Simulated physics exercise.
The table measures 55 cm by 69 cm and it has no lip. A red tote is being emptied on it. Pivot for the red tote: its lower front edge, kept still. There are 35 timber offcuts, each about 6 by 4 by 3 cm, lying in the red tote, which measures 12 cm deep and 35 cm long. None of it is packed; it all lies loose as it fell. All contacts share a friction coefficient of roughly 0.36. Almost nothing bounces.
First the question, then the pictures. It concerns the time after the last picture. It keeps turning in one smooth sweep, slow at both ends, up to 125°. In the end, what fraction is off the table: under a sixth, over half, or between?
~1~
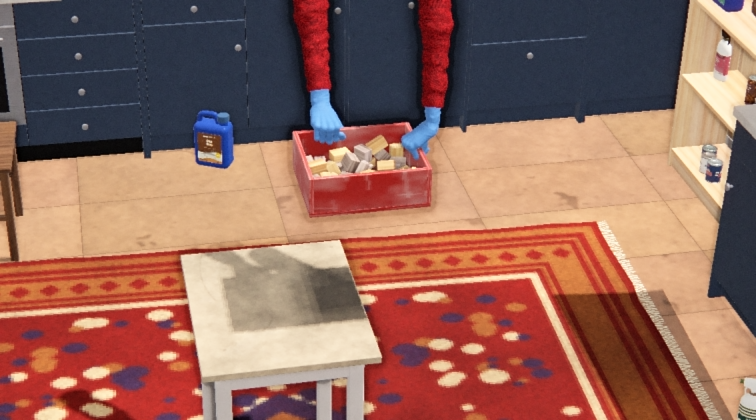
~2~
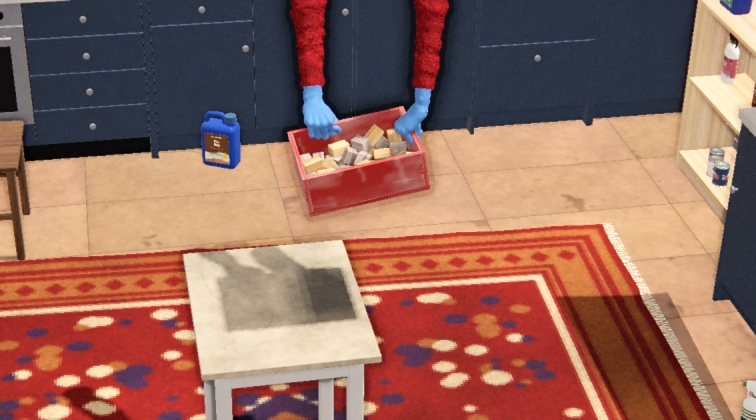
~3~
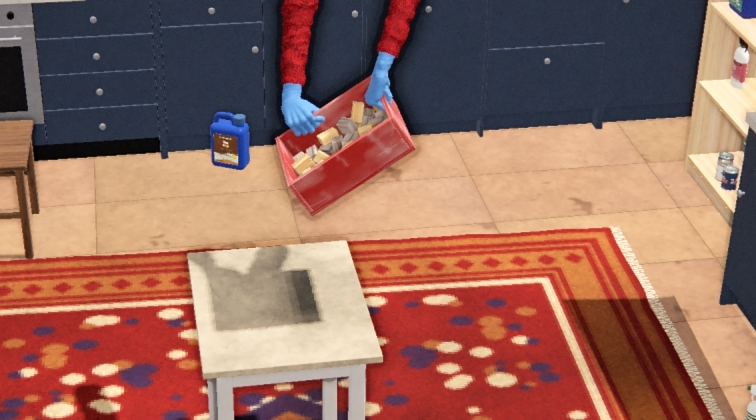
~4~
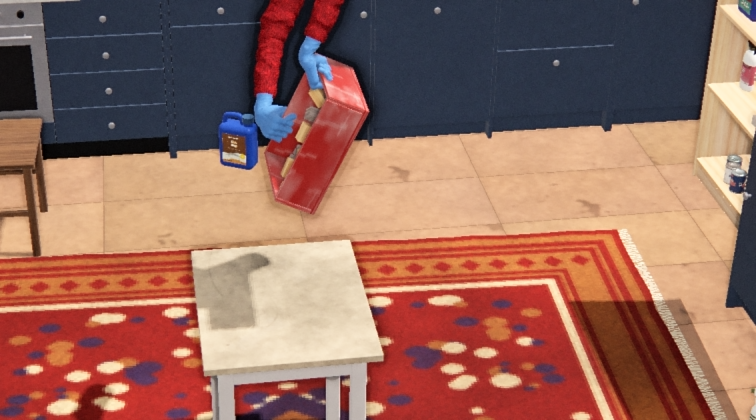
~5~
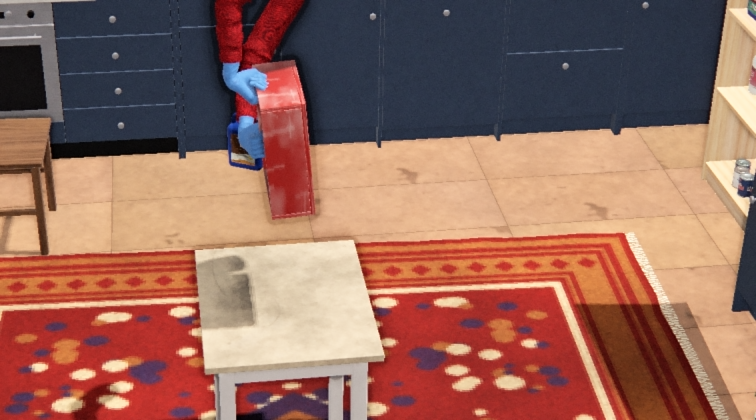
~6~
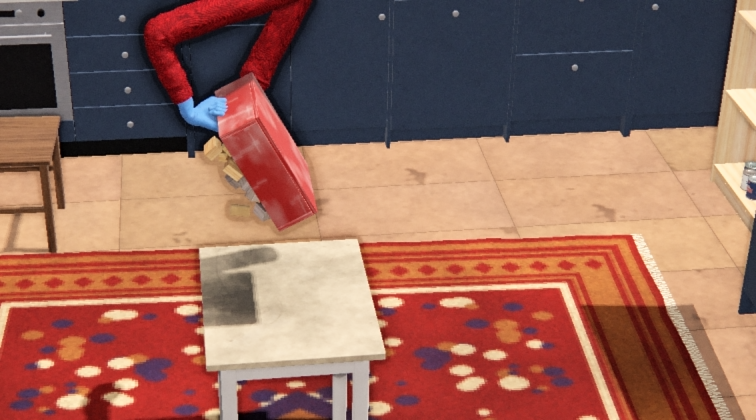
Past the halfway mark.
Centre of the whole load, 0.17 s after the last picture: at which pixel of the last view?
(204, 249).
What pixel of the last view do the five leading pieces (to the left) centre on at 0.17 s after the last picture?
(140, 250).
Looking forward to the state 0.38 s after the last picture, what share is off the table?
I'd put it near 55 in a hundred by then.
Then, 0.17 s after the last picture, tilt 125°; 5 still in the red tote, 11 on the table top, 2 over the left end of the table and 17 in the air.
Then, 0.38 s after the last picture, tilt 125°; 13 on the table top, 19 over the left end of the table and 3 in the air.
Then, 0.67 s after the last picture, tilt 125°; 10 on the table top and 25 over the left end of the table.
Final count (1.05 s after the last picture), 9 on the table top and 26 over the left end of the table. Asked share, 26 of 35, 74 per cent.
